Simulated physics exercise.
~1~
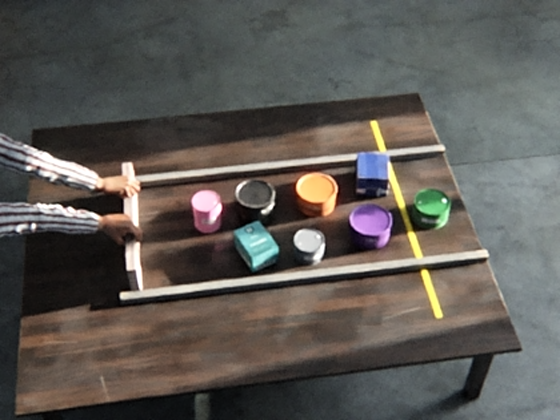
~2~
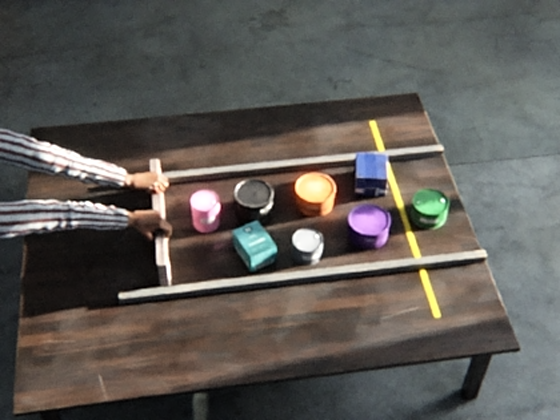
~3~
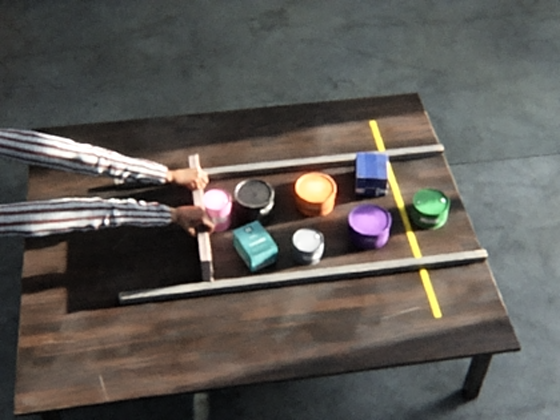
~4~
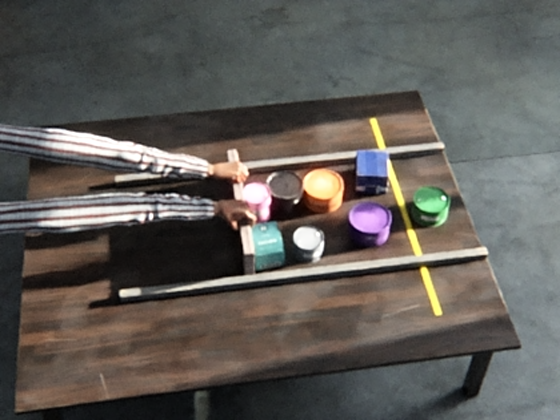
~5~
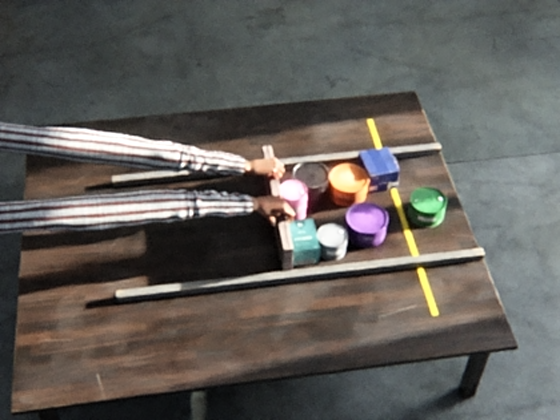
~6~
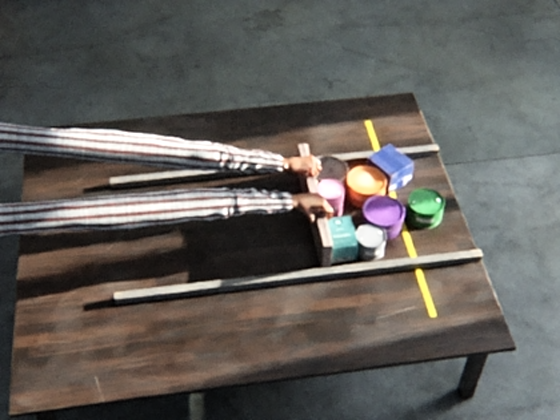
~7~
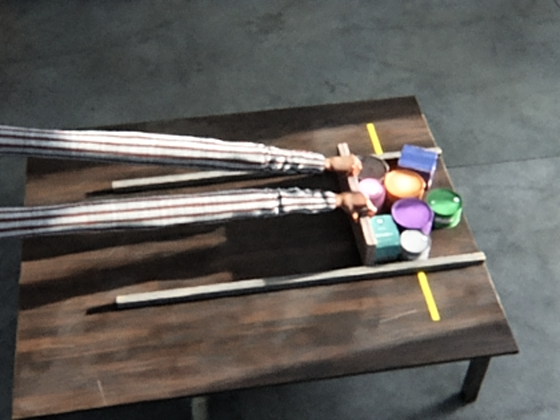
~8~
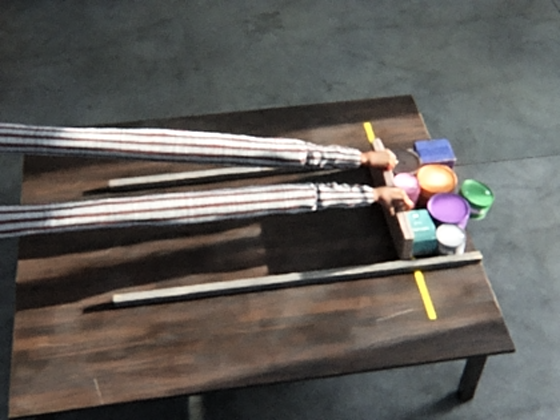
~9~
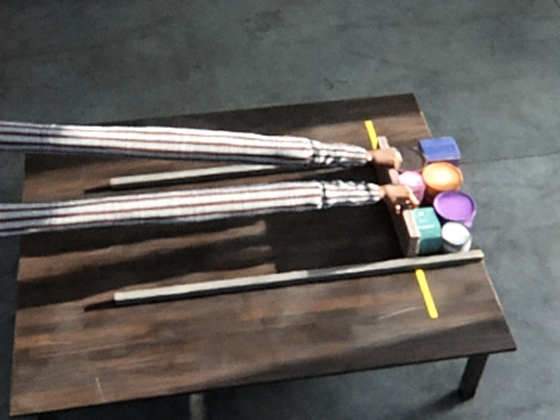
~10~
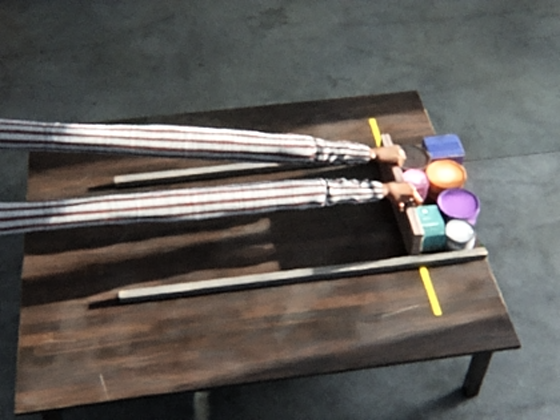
Two striped-sleeved arms reach in from the left, holding an upright pale plank between two rails on a dark wooden table, seen from above by a slightly swaying camera. Pink, black, orange, grey, purple and green canisters stand ahead with a turquoise box and a blue one, near a yellow strip. The hands push the plank right, meeting the pink canister, then gathering the turquoise box, black pail and others into a cluster. The crowd slides across the strip towards the table's right edge. The green canister drops out of sight, and the plank halts with the rest bunched at the edge.
